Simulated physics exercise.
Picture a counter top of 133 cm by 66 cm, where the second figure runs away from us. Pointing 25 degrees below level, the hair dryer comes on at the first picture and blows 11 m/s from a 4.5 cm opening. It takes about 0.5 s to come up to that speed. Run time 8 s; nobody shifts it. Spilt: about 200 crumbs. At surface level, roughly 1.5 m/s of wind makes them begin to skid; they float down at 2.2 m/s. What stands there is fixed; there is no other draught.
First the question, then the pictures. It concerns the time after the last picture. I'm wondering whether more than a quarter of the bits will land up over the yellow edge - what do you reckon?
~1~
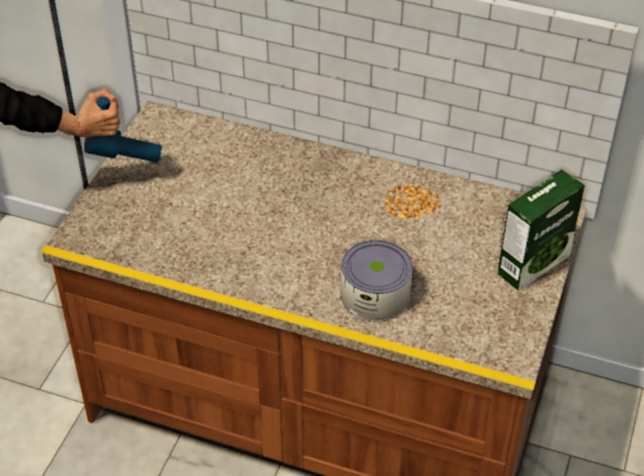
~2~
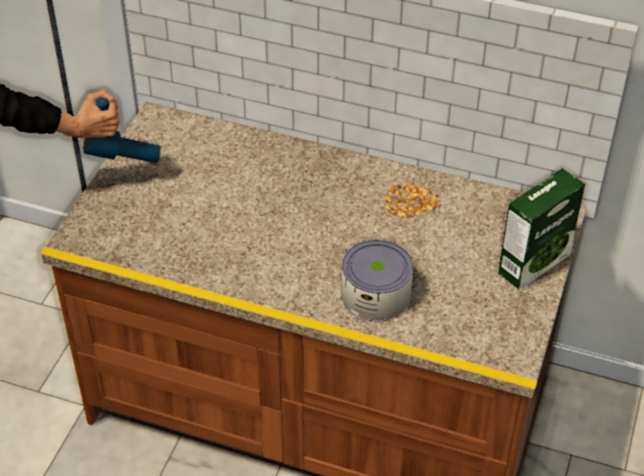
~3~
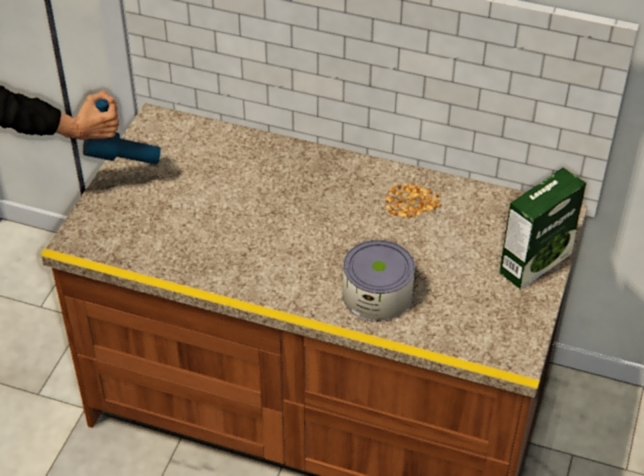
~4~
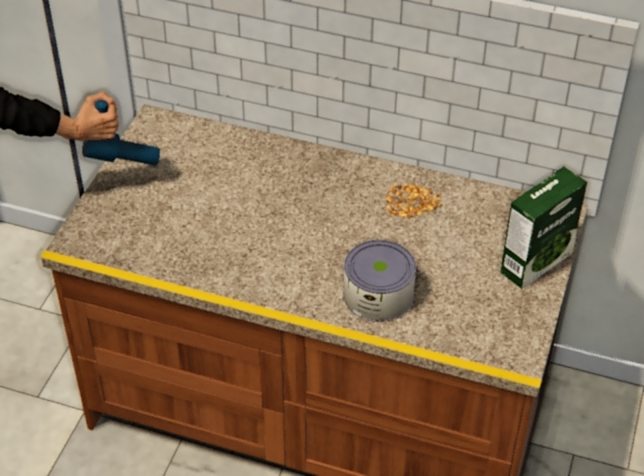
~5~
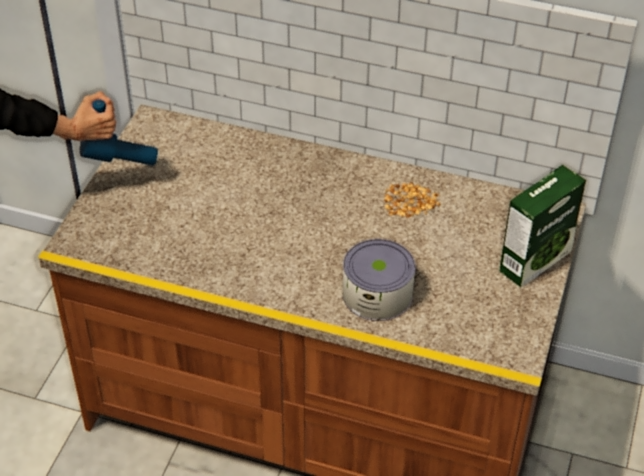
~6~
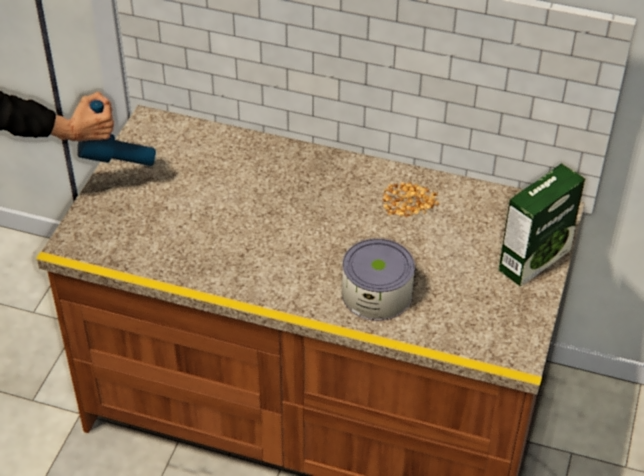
My guess is the quarter mark is never passed at that edge.
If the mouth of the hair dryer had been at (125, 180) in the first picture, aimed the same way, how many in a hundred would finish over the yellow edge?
Then around 0 percent.
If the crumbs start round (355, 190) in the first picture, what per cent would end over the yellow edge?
Share at the end: About 0 %.
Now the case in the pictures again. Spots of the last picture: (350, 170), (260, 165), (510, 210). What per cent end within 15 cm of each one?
In order: About 0 %, then 0 %, then 25 %.
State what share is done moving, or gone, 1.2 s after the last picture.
My guess would be around 60 %.
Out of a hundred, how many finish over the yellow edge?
Result: Close to 0 in a hundred.
Then, 1.2 s after the last picture, 41 % are on the move or not yet settled, 0 % are over the yellow edge; the middle of those still in play is near (531, 230).
Then, 2.1 s after the last picture, 26 % are on the move or not yet settled, 0 % are over the yellow edge; the middle of those still in play is near (524, 232).
Then, 4.0 s after the last picture, 20 % are on the move or not yet settled, 0 % are over the yellow edge; the middle of those still in play is near (524, 232).
Then, 7.6 s after the last picture, at the end, 0 % are over the yellow edge; the middle of those still in play is near (519, 233).
